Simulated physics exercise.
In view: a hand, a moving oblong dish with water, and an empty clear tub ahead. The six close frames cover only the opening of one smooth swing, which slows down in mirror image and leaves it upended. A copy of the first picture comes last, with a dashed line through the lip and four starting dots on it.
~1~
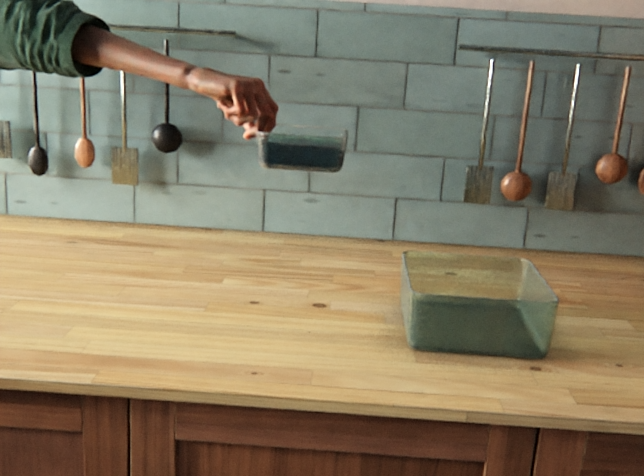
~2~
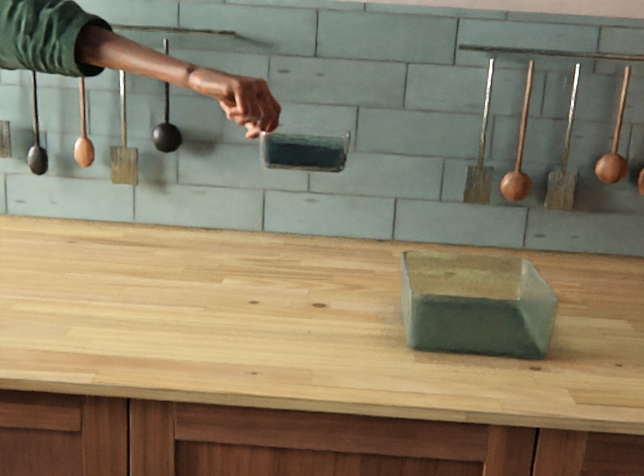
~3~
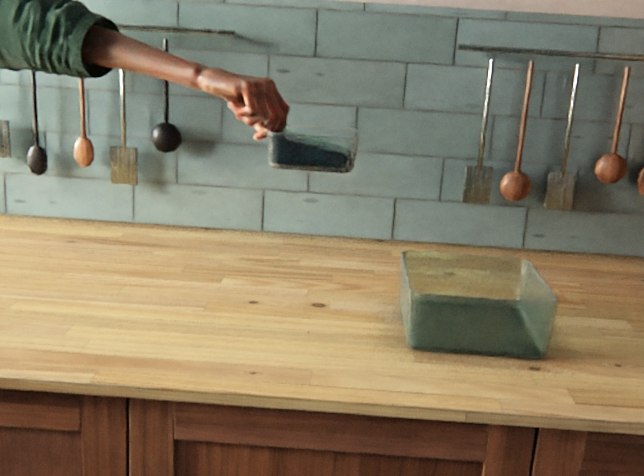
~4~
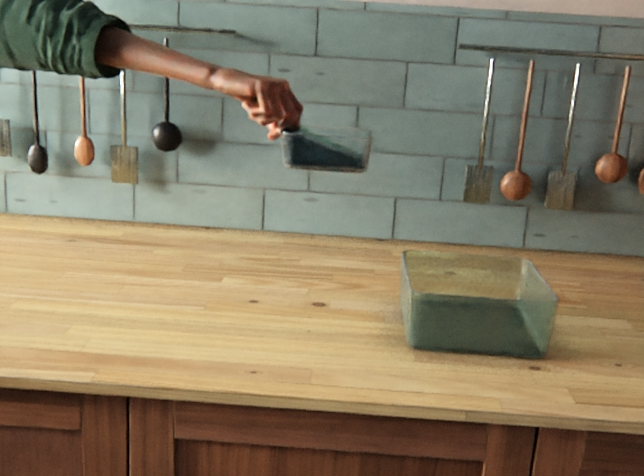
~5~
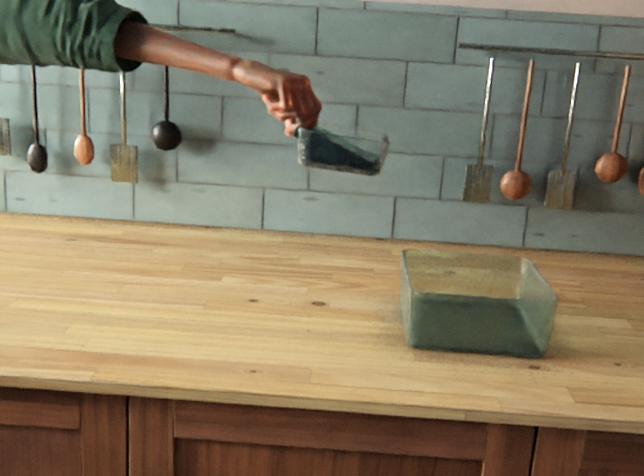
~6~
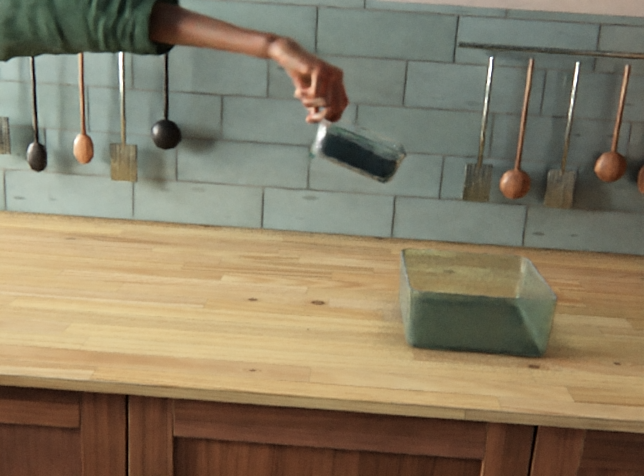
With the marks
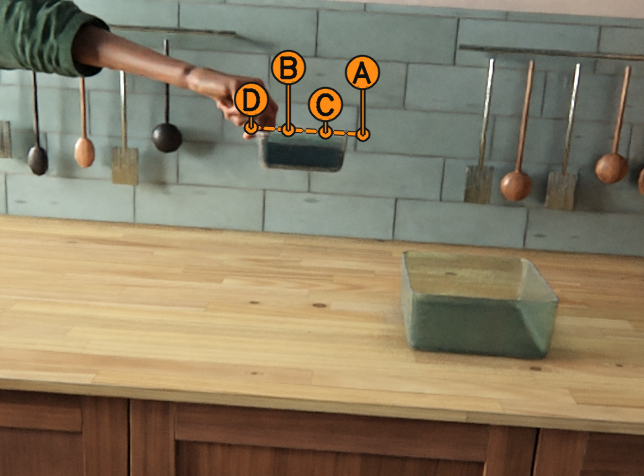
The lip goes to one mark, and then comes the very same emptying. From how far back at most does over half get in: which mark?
B will do.
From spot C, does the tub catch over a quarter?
Yes, it does.
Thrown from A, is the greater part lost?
No, not at all.
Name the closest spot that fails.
Here it is spot D.
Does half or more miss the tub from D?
Yes, it does.
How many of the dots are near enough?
Three.
In orange, A at (362, 134); B at (288, 129); C at (325, 132); D at (251, 127).
For spot A, about 83 % lands in the tub, 7 % falls short and 9 % goes beside or beyond.
For spot B, about 67 % lands in the tub, 21 % falls short and 12 % goes beside or beyond.
For spot C, about 69 % lands in the tub, 14 % falls short and 17 % goes beside or beyond.
For spot D, about 31 % lands in the tub, 64 % falls short and 4 % goes beside or beyond.
